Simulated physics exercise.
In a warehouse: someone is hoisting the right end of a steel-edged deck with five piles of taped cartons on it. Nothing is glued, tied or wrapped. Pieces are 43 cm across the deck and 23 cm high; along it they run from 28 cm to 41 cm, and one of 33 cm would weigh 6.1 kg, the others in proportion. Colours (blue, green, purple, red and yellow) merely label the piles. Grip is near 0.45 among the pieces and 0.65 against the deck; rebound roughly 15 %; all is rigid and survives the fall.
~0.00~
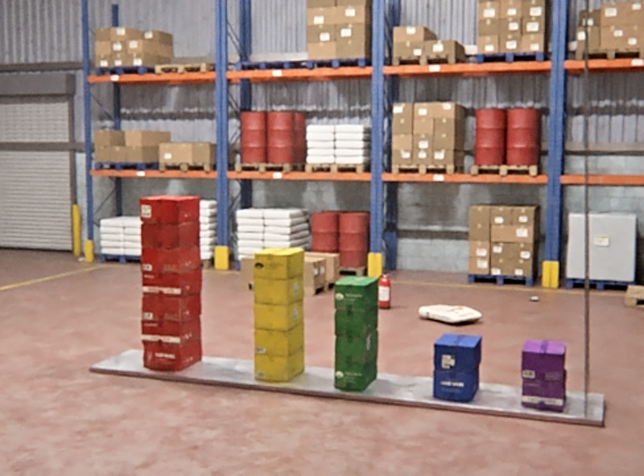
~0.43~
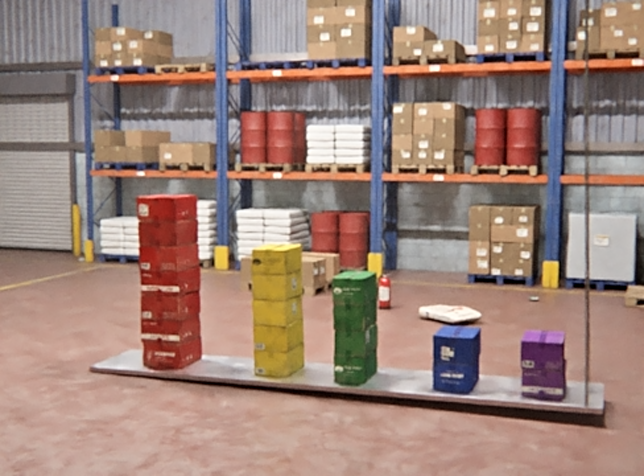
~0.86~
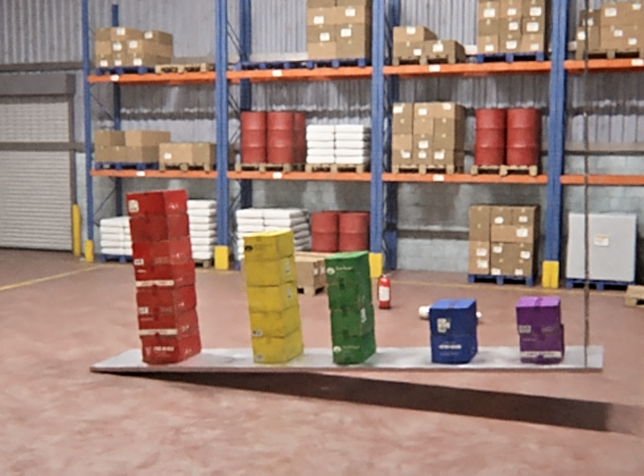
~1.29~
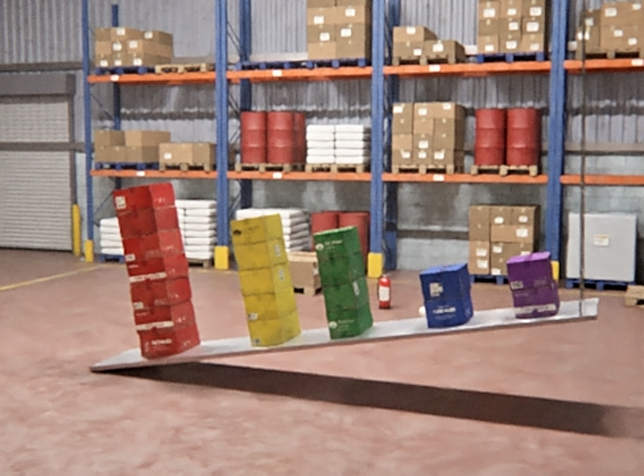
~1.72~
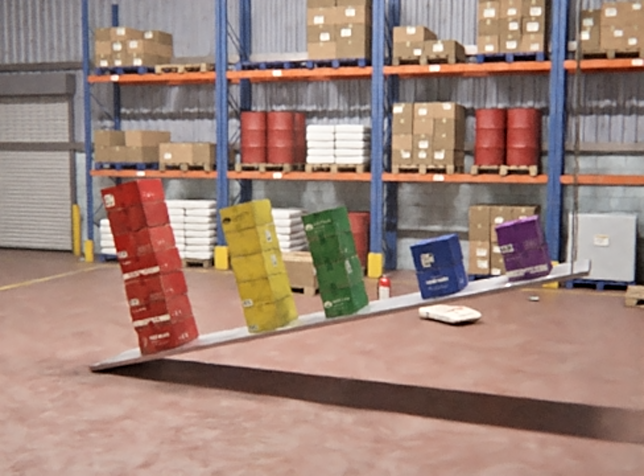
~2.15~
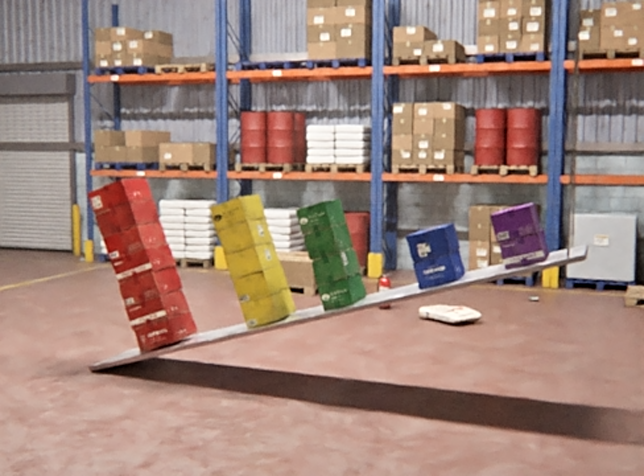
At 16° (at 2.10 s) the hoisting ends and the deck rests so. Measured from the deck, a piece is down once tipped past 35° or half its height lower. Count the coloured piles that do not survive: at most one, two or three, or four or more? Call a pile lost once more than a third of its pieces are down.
The toll is from two to three.
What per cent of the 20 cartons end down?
Roughly 80 per cent of them.
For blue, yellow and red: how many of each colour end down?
Ending so: Blue 0, yellow 5, red 7.
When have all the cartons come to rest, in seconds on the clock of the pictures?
Around 4.0 s.
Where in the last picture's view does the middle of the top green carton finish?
At about (231, 287).
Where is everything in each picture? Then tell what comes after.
In the first frame (pixels give the middle of a visible side; leans and shifts are taken against what carries them), middle of the deck's edge (318, 393) slope 0°; top red carton (159, 211); top green carton (349, 297); none has stirred.
The second frame shows middle of the deck's edge (318, 388) slope 1°; top yellow carton (268, 262).
The third frame shows middle of the deck's edge (318, 370) slope 5°; top yellow carton (259, 248).
The fourth frame shows middle of the deck's edge (315, 346) slope 10°; top red carton (133, 200).
The fifth frame shows middle of the deck's edge (311, 326) slope 14°; top red carton (121, 197).
The sixth frame shows middle of the deck's edge (309, 320) slope 16°; top red carton (108, 198) 4° from how it stood; top yellow carton (228, 214) 54 mm from its place; steepest lean 4°, the carton at (124, 244); movement in 11 of them.
After 2.58 s, slope 16°; none of the 20 cartons down, 16 disturbed; top red carton 20° from how it stood; top yellow carton 17° from how it stood.
After 2.92 s, slope 16°; 12 of the 20 cartons down; top yellow carton 54° from how it stood, 34 cm lower; top red carton 53° from how it stood, 51 cm lower.
After 3.34 s, slope 16°; 16 of the 20 cartons down; top red carton upside down; top yellow carton on its side.
In the end (4.2 s), slope 16°; 16 of the 20 cartons down; top red carton upside down; top yellow carton upside down. Wrecked, green, red and yellow. From the last view, middles, top yellow carton near (90, 309).
